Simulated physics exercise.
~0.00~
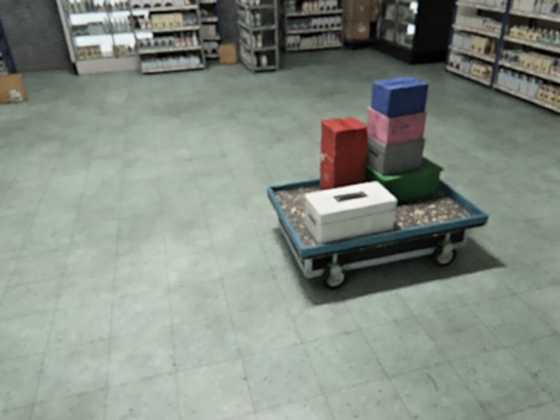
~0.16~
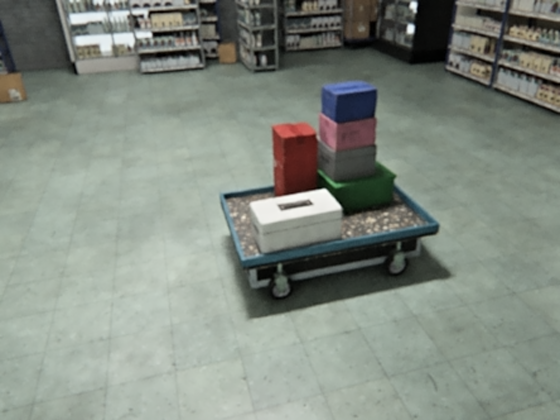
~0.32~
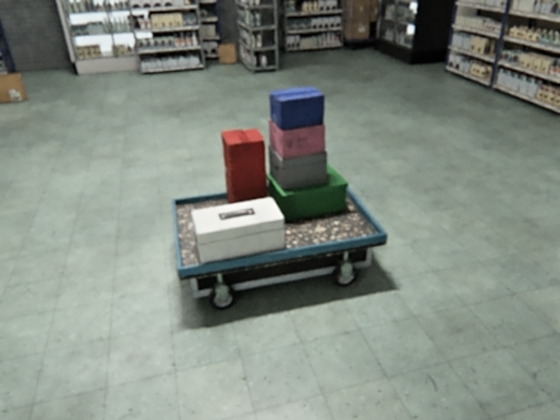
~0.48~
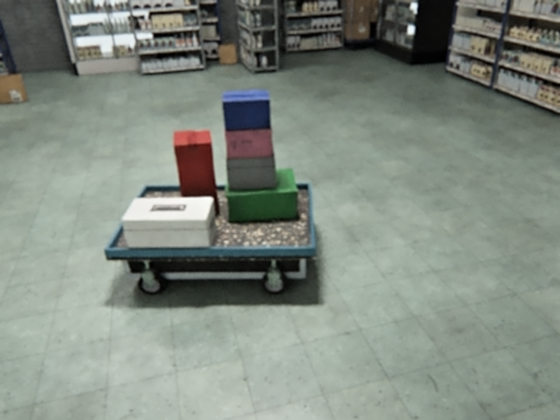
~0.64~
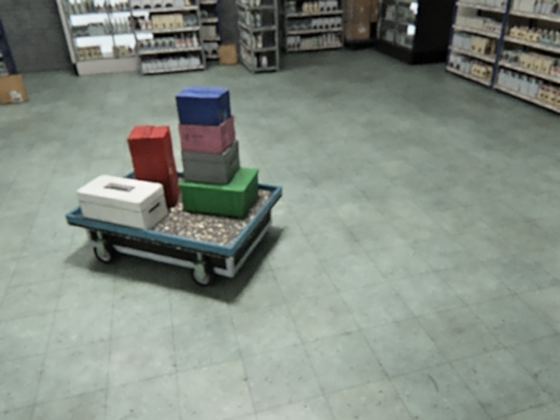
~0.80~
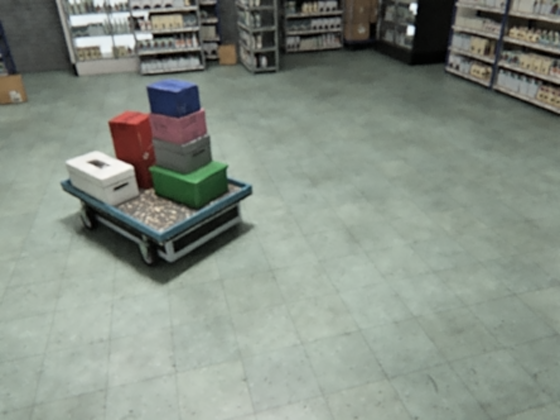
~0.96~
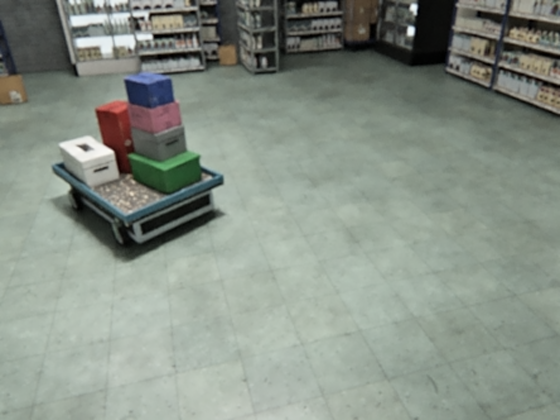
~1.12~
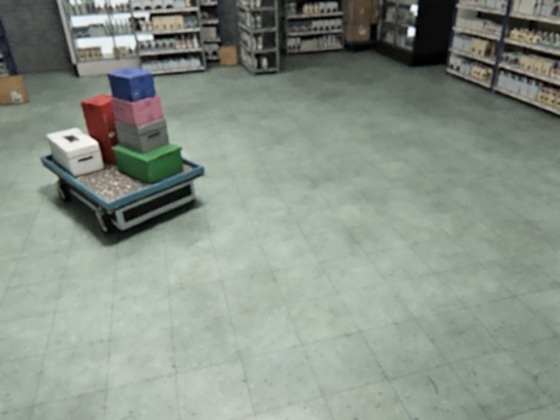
A flat cart with a blue rim rolls across the pale green tiled floor of a store, seen from slightly above, with stocked shelves along the back and right. On its speckled deck stand a white toolbox at the front left, a red box behind it, and a green tote carrying a stack of grey, pink and blue boxes. The cart travels left across the floor, then swings round as it heads toward the back. The red and white boxes shift slightly on the deck during the turn. It ends at the left, still upright, its stack intact.
